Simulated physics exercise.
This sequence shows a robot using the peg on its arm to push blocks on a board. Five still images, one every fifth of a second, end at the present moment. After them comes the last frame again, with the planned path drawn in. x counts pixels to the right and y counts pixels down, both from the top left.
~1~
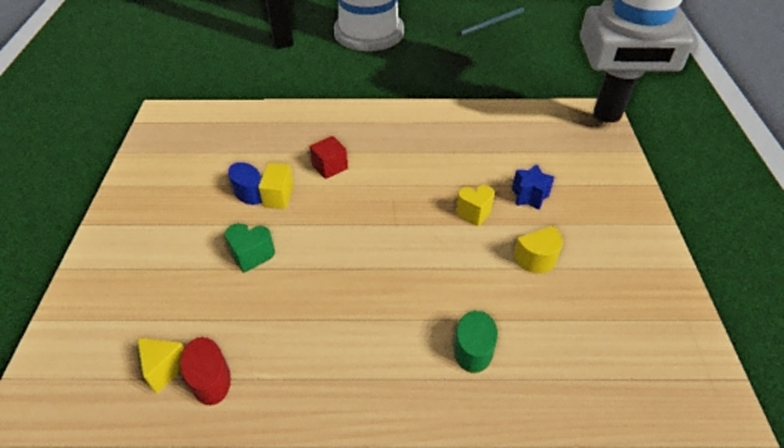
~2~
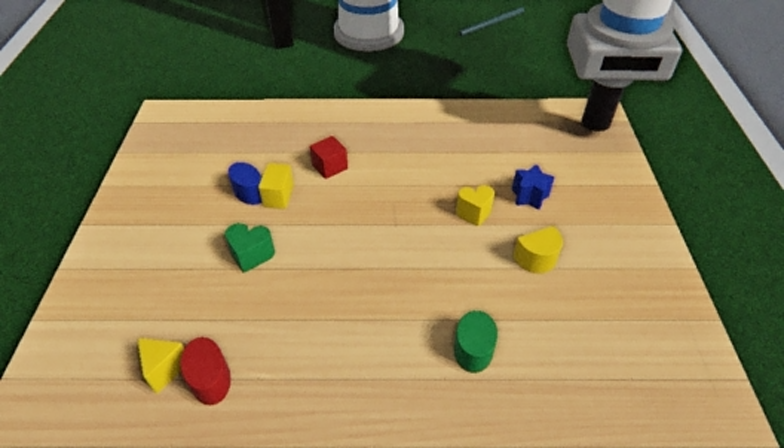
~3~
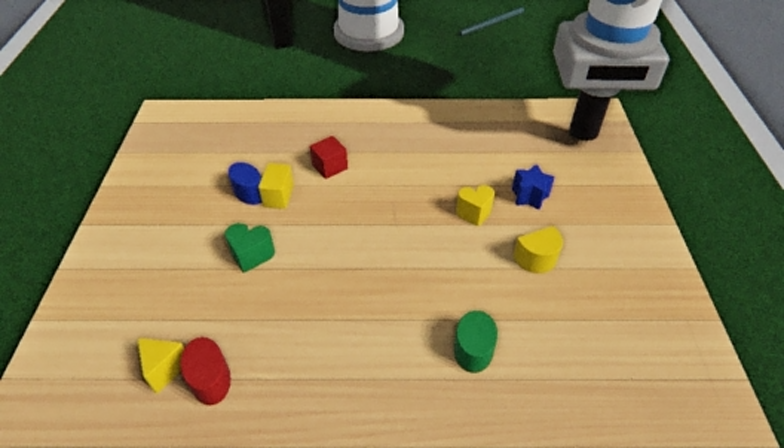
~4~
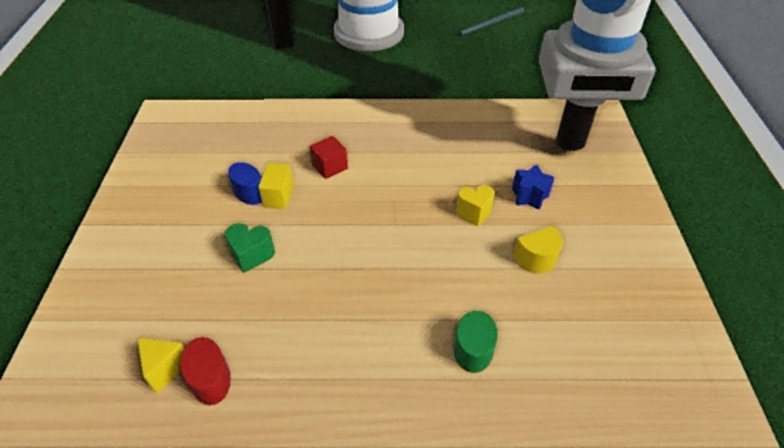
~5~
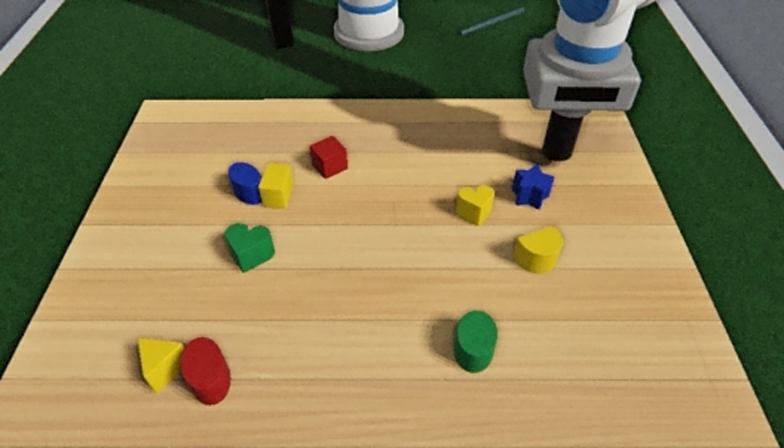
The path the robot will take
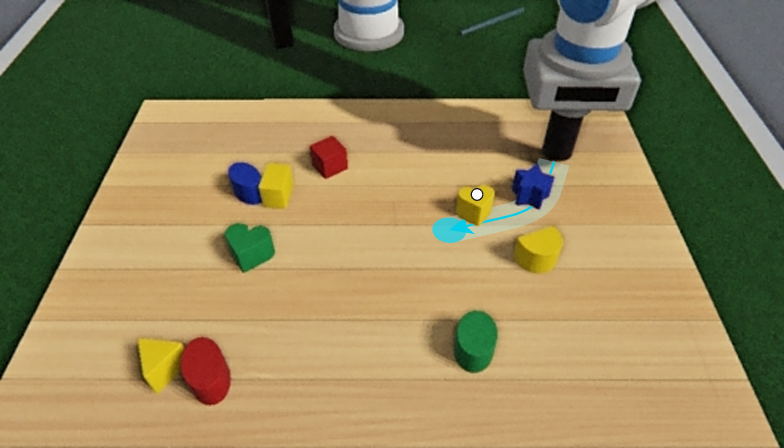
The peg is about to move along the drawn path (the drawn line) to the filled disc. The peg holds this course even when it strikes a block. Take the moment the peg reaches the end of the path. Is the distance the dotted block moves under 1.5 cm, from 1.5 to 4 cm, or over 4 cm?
Movement: Over 4 cm.
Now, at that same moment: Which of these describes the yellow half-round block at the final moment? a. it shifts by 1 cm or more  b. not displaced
That would be b.
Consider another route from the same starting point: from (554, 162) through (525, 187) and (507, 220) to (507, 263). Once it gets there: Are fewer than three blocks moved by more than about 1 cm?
My answer is yes.
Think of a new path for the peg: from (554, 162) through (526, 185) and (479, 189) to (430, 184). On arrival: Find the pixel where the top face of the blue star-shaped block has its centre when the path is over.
It comes to (523, 192).
Drawn move, from (554, 162) by way of (542, 195) and (502, 218) to (449, 230); the dot is on the yellow heart block.
On the path given first. One third of the way, peg (545, 186); blue star-shaped block (525, 188).
Two thirds of the way, peg (504, 208); yellow heart block (450, 198), turned 15° clockwise; blue star-shaped block (483, 212).
At the end, peg (450, 220); yellow heart block (420, 197), turned 55° clockwise; blue star-shaped block (439, 233), turned 25° anticlockwise; yellow half-round block still.
